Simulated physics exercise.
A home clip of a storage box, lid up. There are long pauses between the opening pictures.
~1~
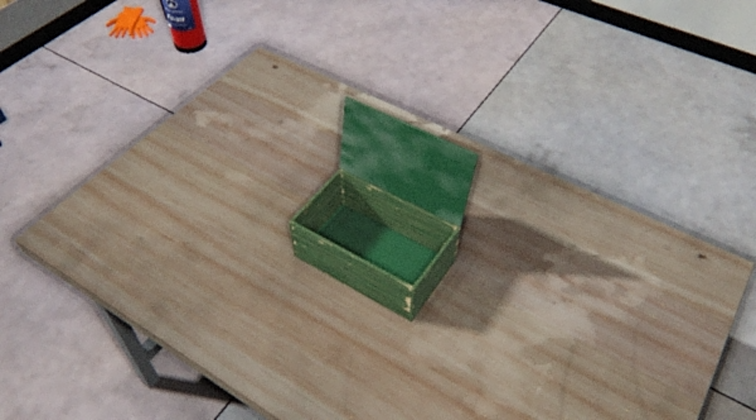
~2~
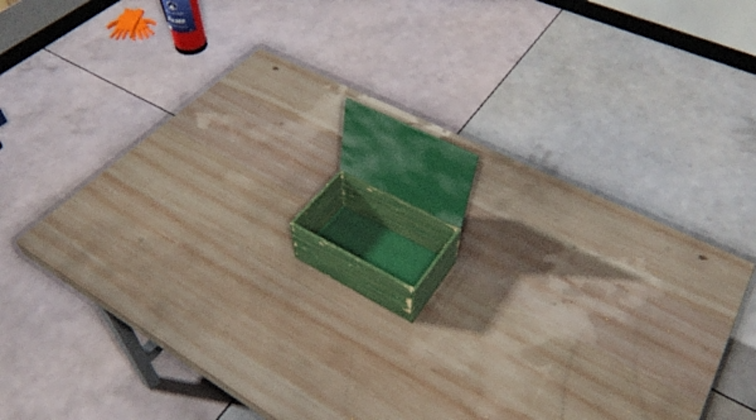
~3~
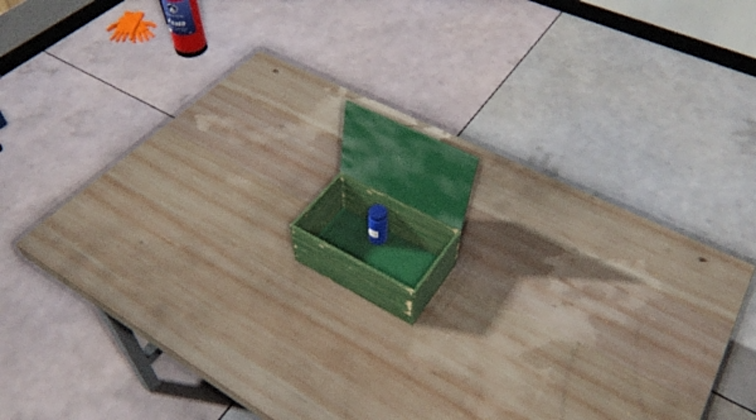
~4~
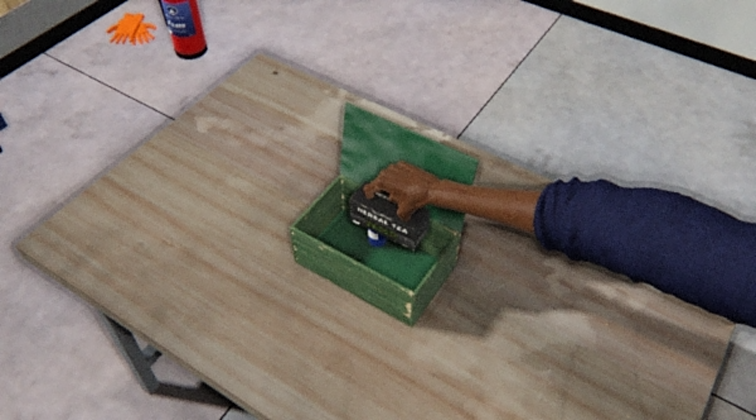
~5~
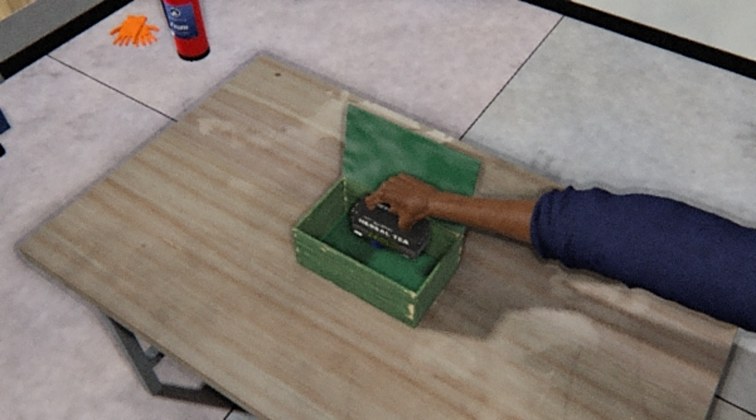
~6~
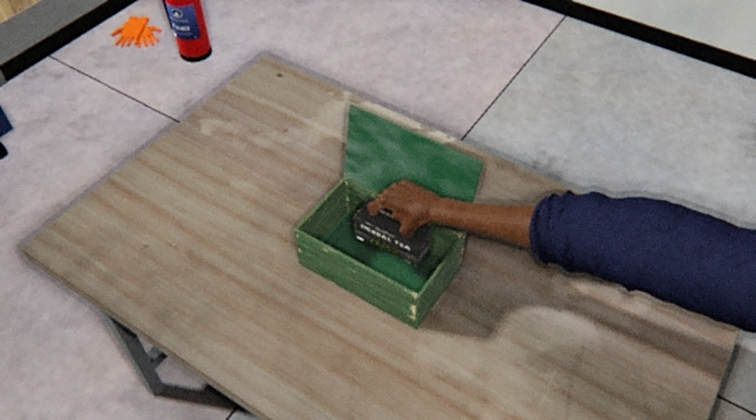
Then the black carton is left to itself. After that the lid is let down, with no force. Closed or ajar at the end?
Here the lid sits on the rim.
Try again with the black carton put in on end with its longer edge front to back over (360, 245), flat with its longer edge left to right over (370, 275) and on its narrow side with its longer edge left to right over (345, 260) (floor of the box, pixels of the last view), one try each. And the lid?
First, it is held up; second, it sits on the rim; third, it closes.
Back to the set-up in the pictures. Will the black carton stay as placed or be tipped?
The black carton stays as placed.
Then, 0.30 s past the last view, black carton displaced a little near (392, 258).
Then, 1.40 s past the last view, lid 72° above the rim; black carton displaced about its own width near (392, 260).
Then, 1.90 s past the last view, lid 40° above the rim; black carton displaced about its own width near (392, 260).
Then, 2.30 s past the last view, lid 9° above the rim; black carton displaced about its own width near (392, 260).
Finally, lid shut; moved from the start, black carton; blue shaker still in place. Final places as the last picture's camera would see them, black carton near (392, 260).
